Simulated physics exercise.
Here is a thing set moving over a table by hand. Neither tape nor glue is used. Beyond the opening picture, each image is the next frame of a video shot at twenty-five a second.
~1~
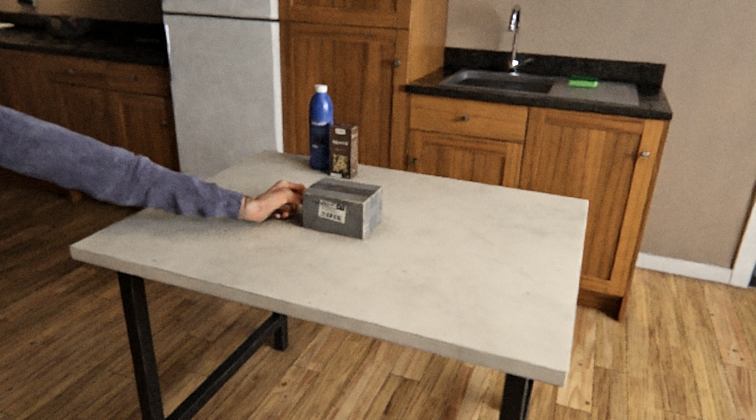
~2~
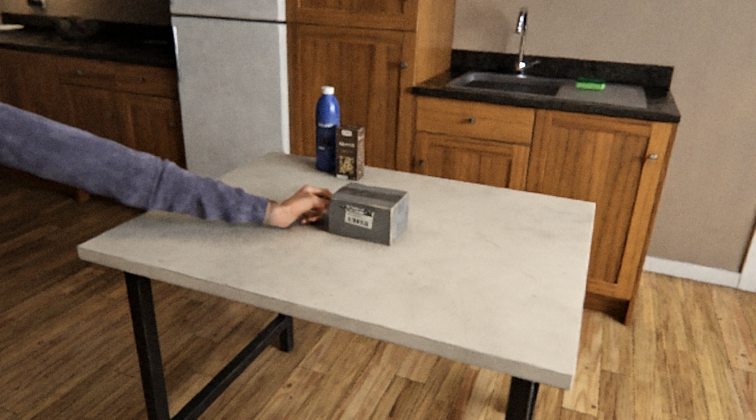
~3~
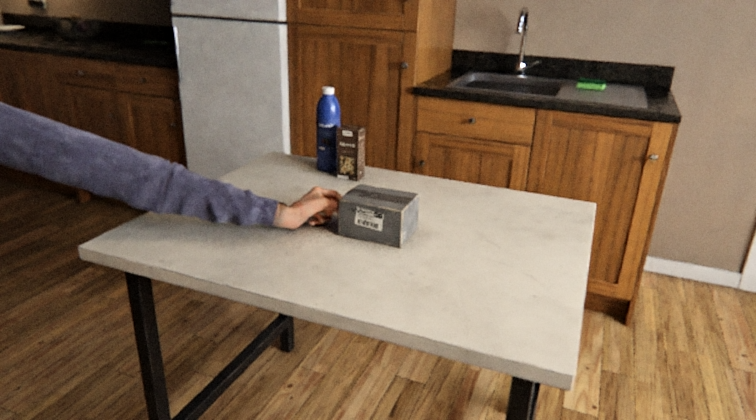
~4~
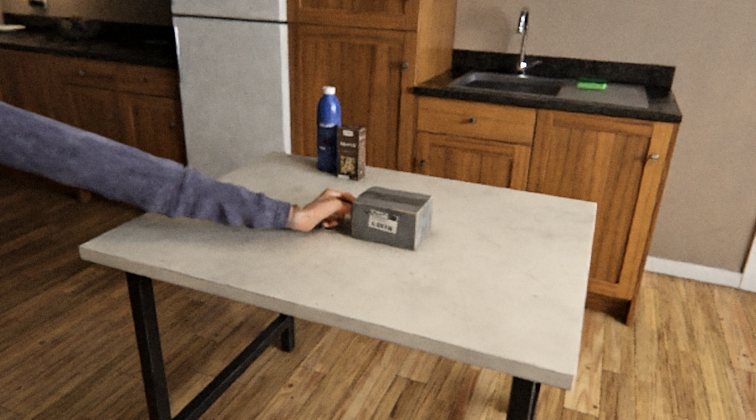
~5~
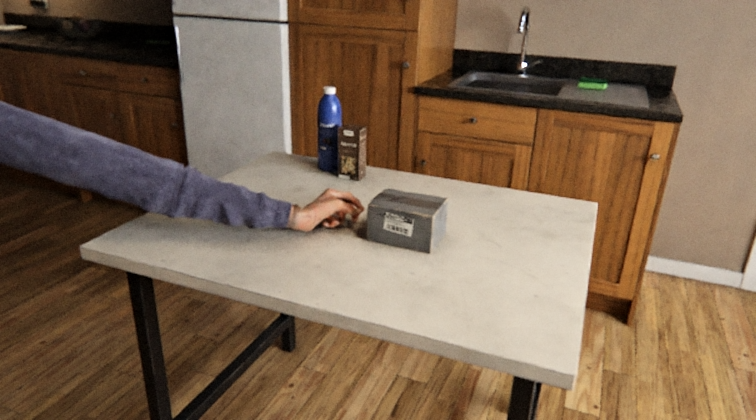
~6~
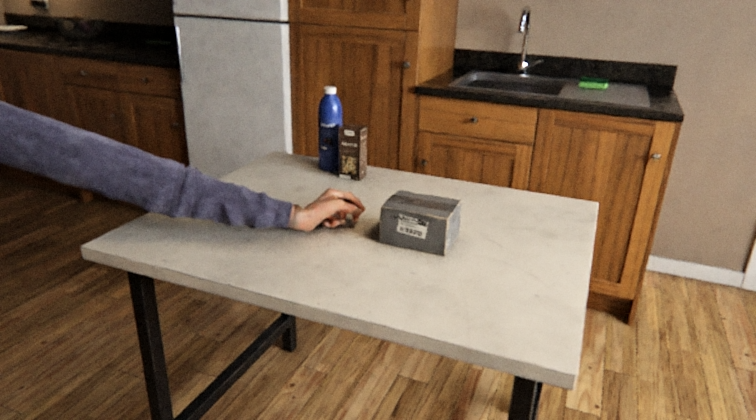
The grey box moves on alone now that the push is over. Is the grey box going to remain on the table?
It is safe on the table.
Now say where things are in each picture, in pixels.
The first frame shows under the hand; grey box (343, 207).
The second frame shows under the hand; grey box (369, 212).
The third frame shows under the hand; grey box (379, 214).
The fourth frame shows grey box (393, 217).
The fifth frame shows grey box (408, 220) shifted a little.
The sixth frame shows grey box (421, 221) shifted a little.
Then, 0.10 s on from there, grey box shifted about its own width near (444, 226).
Then, 0.20 s on from there, grey box shifted about its own width near (456, 228).
In the end, moved from the start, grey box. At the end, from the last picture's camera, grey box near (457, 228).
